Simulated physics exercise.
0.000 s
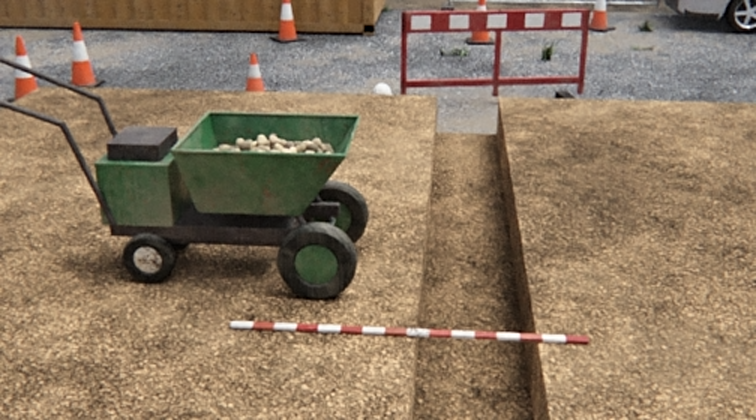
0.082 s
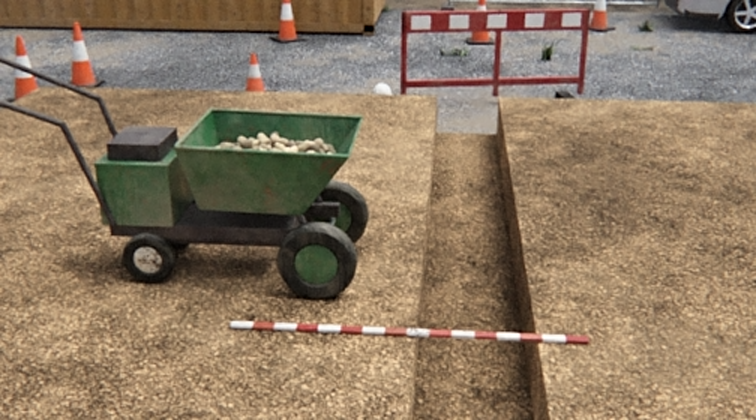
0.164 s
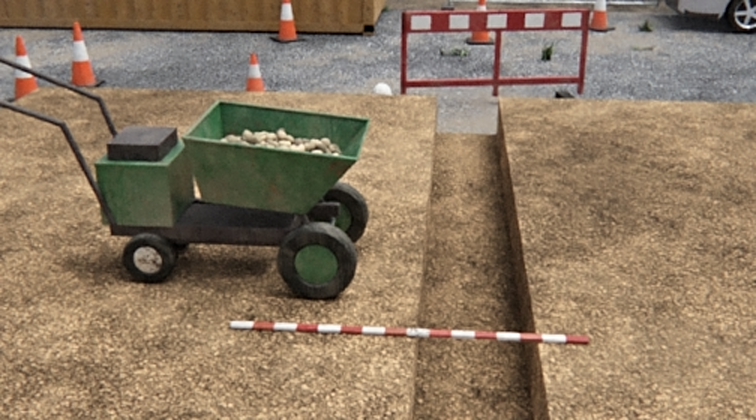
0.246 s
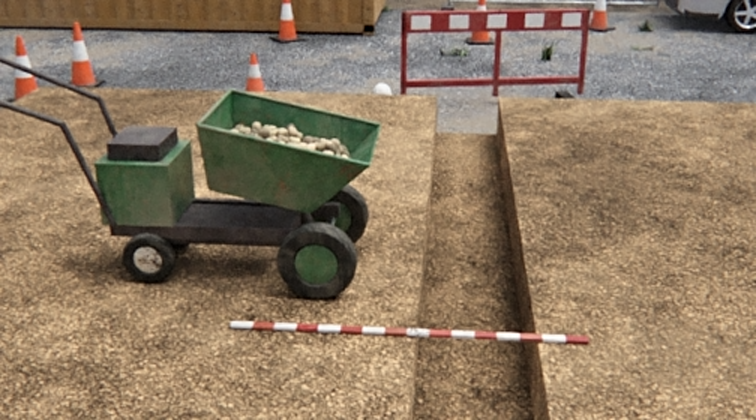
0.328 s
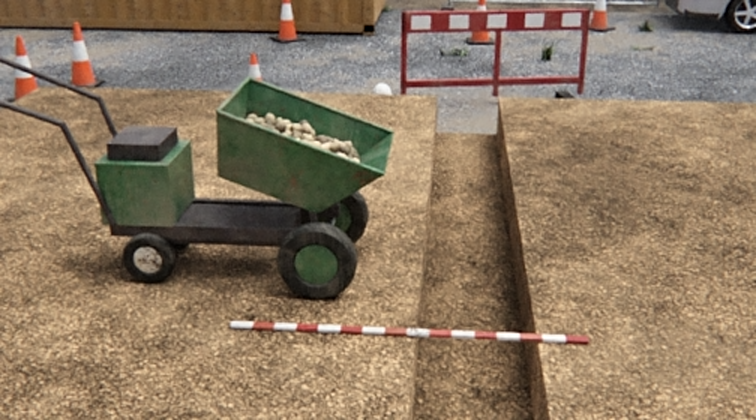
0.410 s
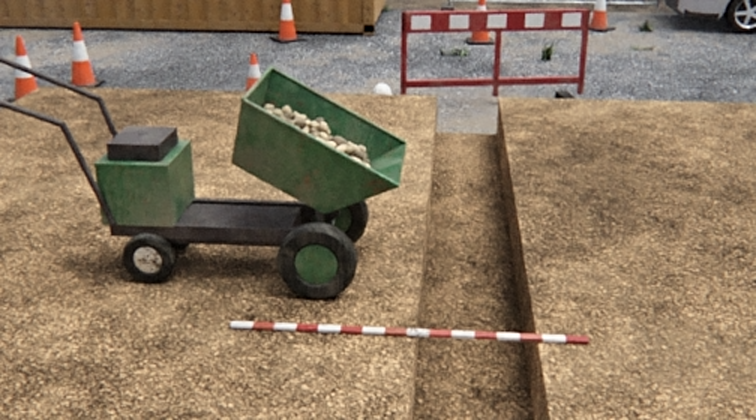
The green skip of a motor barrow, loaded with pale stones, tilted steadily toward the right, its back end rising well up while the wheels stayed still beside a narrow trench and a red-and-white staff.
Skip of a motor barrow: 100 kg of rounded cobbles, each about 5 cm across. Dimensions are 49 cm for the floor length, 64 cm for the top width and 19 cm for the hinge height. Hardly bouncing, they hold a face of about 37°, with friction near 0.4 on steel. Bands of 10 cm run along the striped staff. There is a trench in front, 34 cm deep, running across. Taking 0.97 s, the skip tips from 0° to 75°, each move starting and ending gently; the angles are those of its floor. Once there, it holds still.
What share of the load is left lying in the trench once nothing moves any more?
About 100 per cent.
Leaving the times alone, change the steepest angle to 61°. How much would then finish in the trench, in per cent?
About 55%.
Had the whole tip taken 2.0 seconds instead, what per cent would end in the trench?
It would be near 100 percent.
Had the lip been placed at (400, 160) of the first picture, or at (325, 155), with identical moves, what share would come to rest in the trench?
Near 60 and near 100 percent.
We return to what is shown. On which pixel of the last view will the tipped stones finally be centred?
At about pixel (487, 325) in the last view.
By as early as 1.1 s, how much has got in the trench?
Close to 35 per cent has got there by then.
After 0.7 s the floor is at 64°; 100 % in the skip; the foremost stones are at (422, 216).
After 1.1 s the floor is at 75°; 64 % in the skip, 36 % in the trench; the foremost stones are at (520, 321).
After 1.4 s the floor is at 75°; 25 % in the skip, 75 % in the trench; the foremost stones are at (521, 328).
After 3.4 s the floor is at 75°; 0 % in the skip, 100 % in the trench; the foremost stones are at (520, 309).
